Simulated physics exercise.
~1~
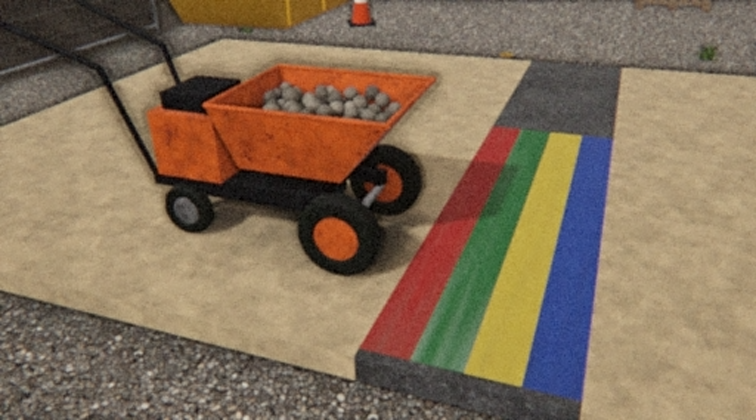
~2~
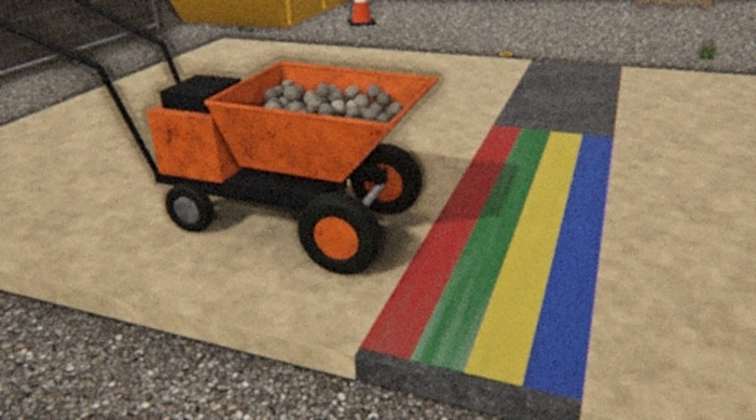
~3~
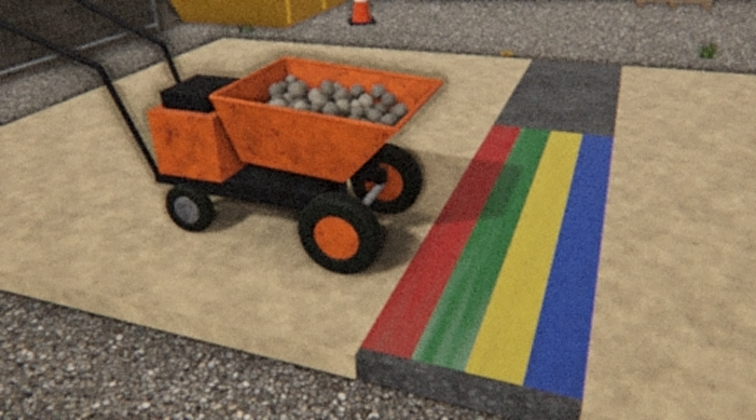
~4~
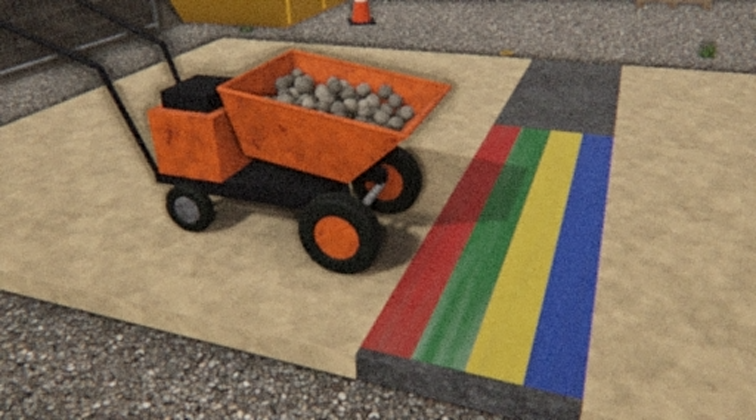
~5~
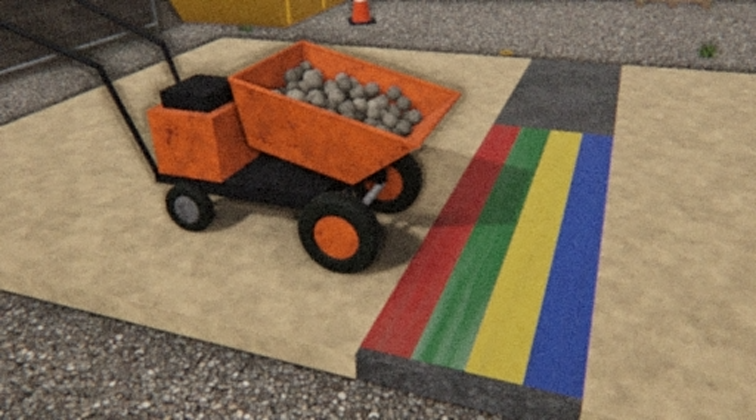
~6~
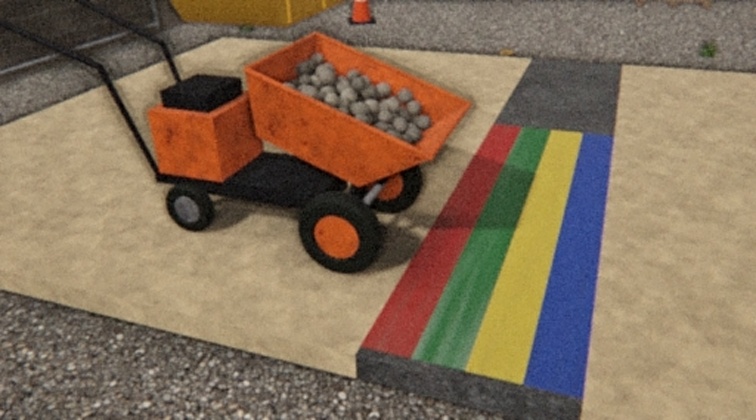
The clip opens on an orange powered barrow loaded with grey pebbles, standing still on sandy ground to the left of red, green, yellow and blue strips. Its skip begins level, then the rear rises gradually and the front lip leans down to the right, until the skip is clearly tilted with the pebbles still inside.
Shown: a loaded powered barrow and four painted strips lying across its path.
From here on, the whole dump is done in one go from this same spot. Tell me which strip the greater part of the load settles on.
The greater part settles on the yellow strip.
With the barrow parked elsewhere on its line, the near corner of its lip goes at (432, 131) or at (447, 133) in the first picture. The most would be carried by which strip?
The strip in blue for the first spot, the strip in blue for the second.
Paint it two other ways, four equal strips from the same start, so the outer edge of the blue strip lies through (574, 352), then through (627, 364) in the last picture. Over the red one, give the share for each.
Shares in order: Close to 0 %; close to 0 %.
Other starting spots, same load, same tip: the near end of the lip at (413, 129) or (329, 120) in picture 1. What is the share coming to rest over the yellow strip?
First try: Some 30 %; second try: 20 %.
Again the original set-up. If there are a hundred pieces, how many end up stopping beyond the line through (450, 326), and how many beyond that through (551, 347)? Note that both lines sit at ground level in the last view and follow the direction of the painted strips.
70 and 20 in a hundred.
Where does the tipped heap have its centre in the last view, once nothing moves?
(540, 263).
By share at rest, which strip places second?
The blue one.
Just after the last frame, skip tipped steeply; every one in the skip.
A moment on, skip tipped right over; the larger part in the skip; just a few over the green strip; about a tenth over the yellow strip.
Further on, skip tipped right over; roughly a third in the skip; about a tenth over the green strip; roughly a third over the yellow strip; roughly a quarter over the blue strip; about a tenth off the paint.
When it is over, skip tipped right over; roughly a third in the skip; not one over the red strip; about a tenth over the green strip; roughly a third over the yellow strip; roughly a quarter over the blue strip; about a tenth off the paint.
